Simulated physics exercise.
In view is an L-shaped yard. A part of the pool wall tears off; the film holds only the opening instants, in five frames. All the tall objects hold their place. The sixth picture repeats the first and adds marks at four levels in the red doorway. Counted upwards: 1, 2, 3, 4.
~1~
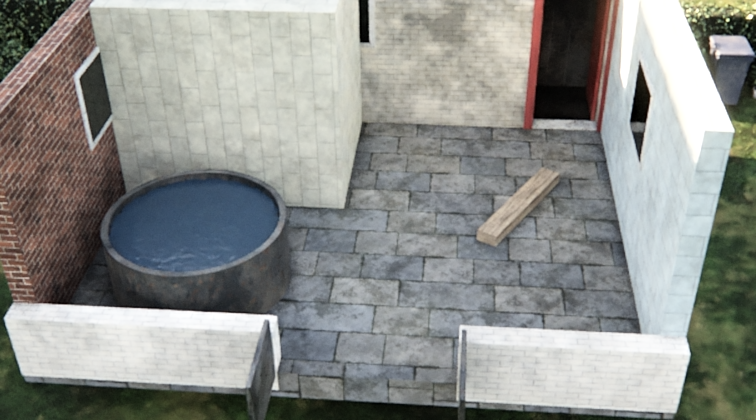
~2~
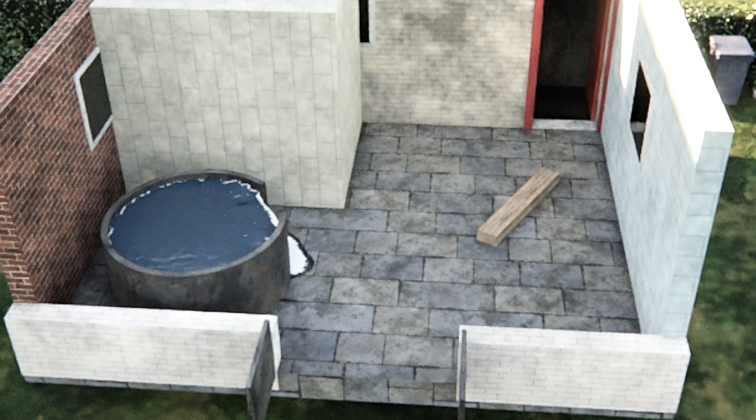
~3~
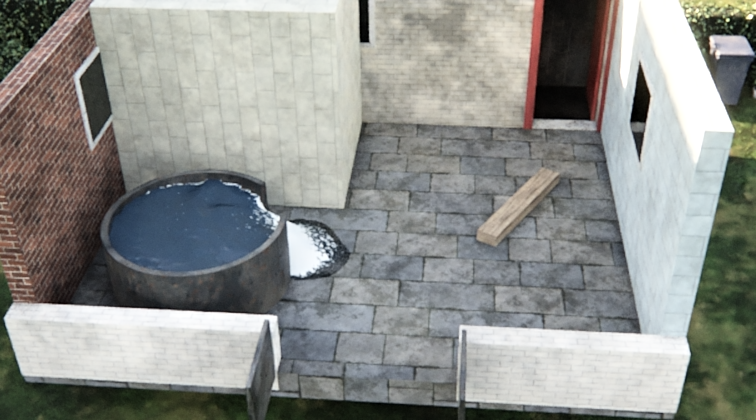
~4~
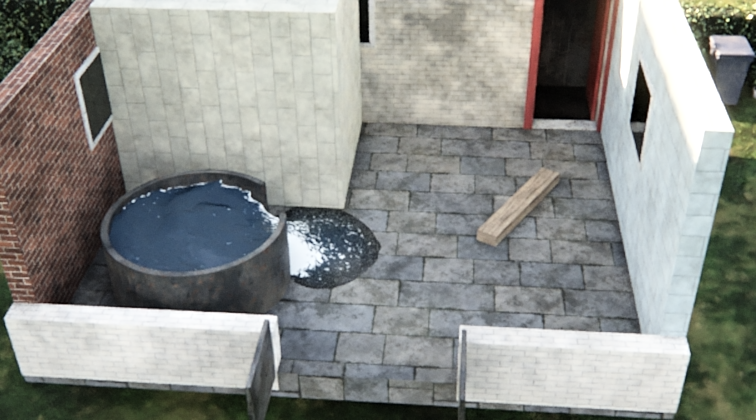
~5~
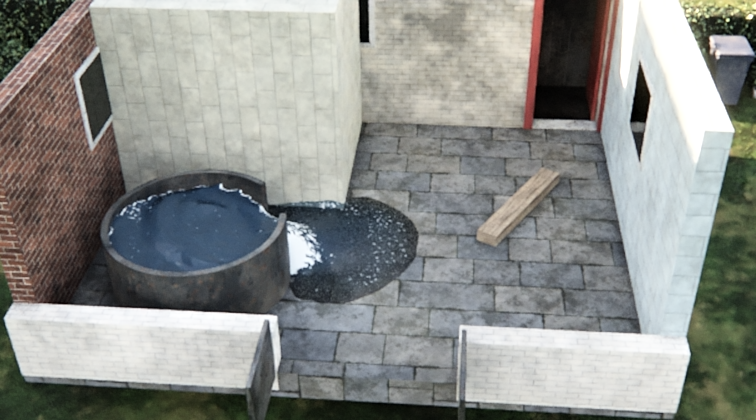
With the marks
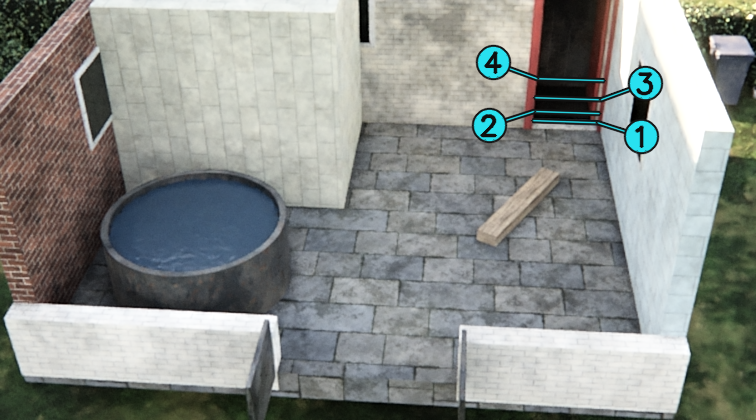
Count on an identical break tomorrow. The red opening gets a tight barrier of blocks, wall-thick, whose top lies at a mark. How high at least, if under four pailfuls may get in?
Choose 2.
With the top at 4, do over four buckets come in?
No, that is safe.
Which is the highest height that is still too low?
Height 1.
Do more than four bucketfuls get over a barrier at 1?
Yes, that goes wrong.
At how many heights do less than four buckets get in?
Three of them.
On the marked copy, 1 at (565, 121); 2 at (566, 112); 3 at (568, 98); 4 at (570, 79); from the bottom up 1, 2, 3, 4.
If 1 is chosen, about 13 bucketfuls get in.
If 2 is chosen, a splash gets over, under a bucket.
If 3 is chosen, nothing gets over.
If 4 is chosen, nothing gets over.
